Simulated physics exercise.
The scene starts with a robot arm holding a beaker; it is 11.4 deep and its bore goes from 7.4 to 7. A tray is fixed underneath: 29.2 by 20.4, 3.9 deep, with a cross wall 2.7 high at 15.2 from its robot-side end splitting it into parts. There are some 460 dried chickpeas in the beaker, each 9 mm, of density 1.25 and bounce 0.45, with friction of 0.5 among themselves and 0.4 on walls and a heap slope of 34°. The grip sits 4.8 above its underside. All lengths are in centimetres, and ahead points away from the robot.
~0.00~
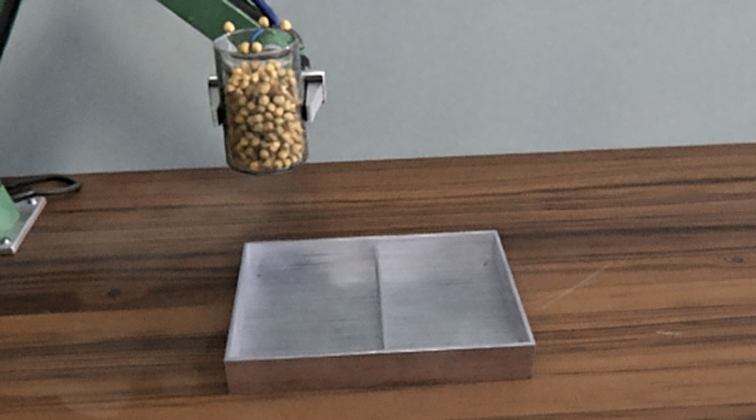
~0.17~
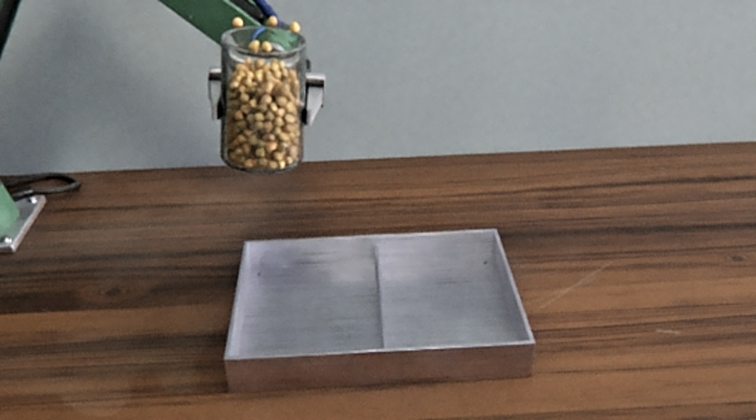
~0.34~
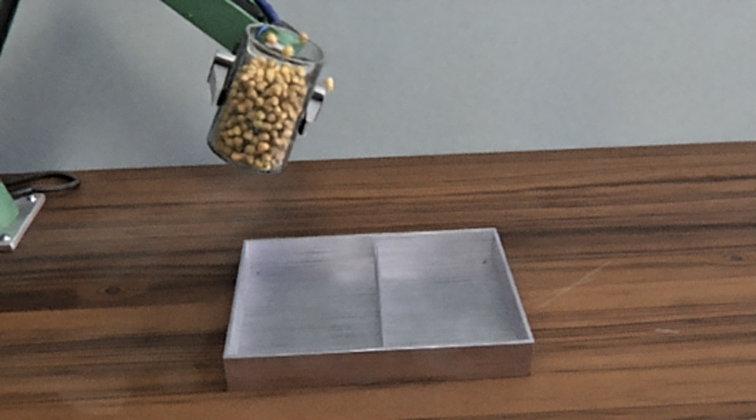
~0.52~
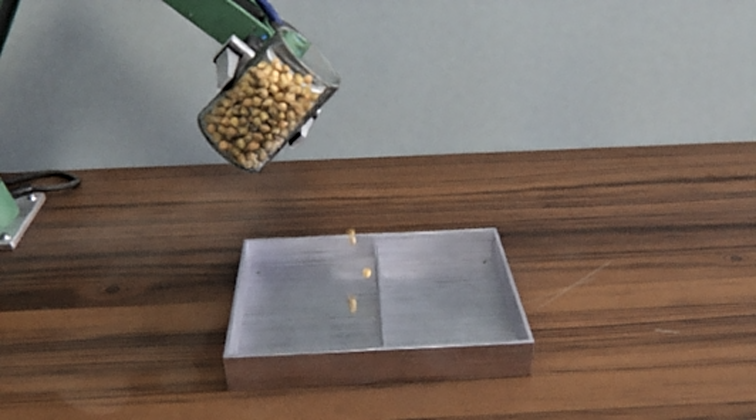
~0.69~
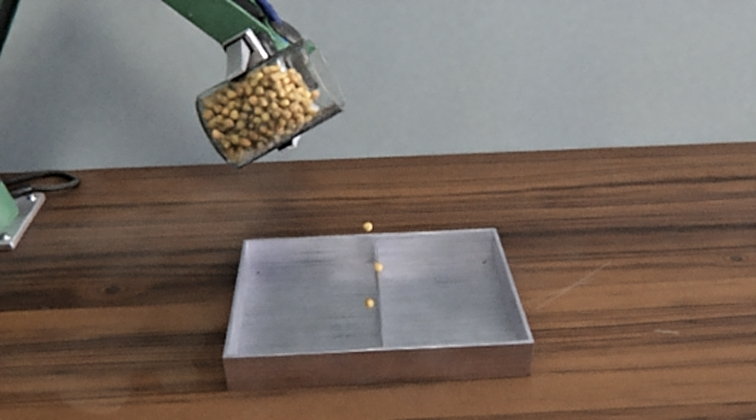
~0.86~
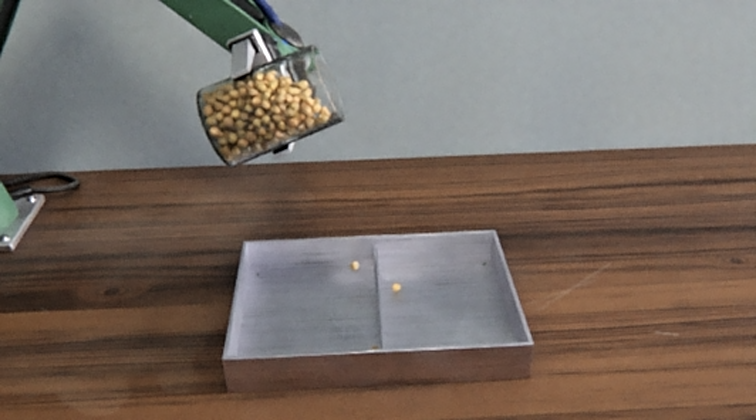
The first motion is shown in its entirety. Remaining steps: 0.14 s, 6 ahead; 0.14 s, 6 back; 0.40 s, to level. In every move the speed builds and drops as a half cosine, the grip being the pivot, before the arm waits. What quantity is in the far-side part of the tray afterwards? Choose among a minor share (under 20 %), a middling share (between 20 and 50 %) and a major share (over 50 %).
A minor share.
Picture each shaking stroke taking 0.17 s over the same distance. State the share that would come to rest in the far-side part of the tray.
5 %.
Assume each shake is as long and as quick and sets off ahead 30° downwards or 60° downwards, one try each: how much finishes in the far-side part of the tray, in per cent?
Roughly 5 per cent, then 0 per cent.
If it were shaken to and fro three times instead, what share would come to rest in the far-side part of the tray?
Probably about 25 in a hundred.
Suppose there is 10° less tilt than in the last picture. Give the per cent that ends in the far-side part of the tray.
I'd put it at around 5 per cent.
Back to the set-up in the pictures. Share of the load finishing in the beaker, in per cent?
Roughly 80 percent.
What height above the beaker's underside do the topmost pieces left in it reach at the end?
It reaches close to 8.5 cm in the end.
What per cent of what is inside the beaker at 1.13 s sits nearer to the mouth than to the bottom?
About 45 percent.
By 1.13 s, tilted 69° forward, highest piece 27 above the table; 393 in the beaker, 2 in the robot-side part, 1 in the far-side part, 60 in flight or on a rim.
By 1.40 s, tilted 18° forward, highest piece 30 above the table; 374 in the beaker, 55 in the far-side part, 22 in the robot-side part, 5 in flight or on a rim.
By 1.74 s, level, highest piece 28 above the table; 374 in the beaker, 55 in the far-side part, 22 in the robot-side part, 5 on the table or floor.
By 2.79 s, level, highest piece 28 above the table; 374 in the beaker, 55 in the far-side part, 22 in the robot-side part, 5 on the table or floor.
Final count, 374 in the beaker, 55 in the far-side part, 22 in the robot-side part, 5 on the table or floor. That is 12 % in the far-side part of the tray.
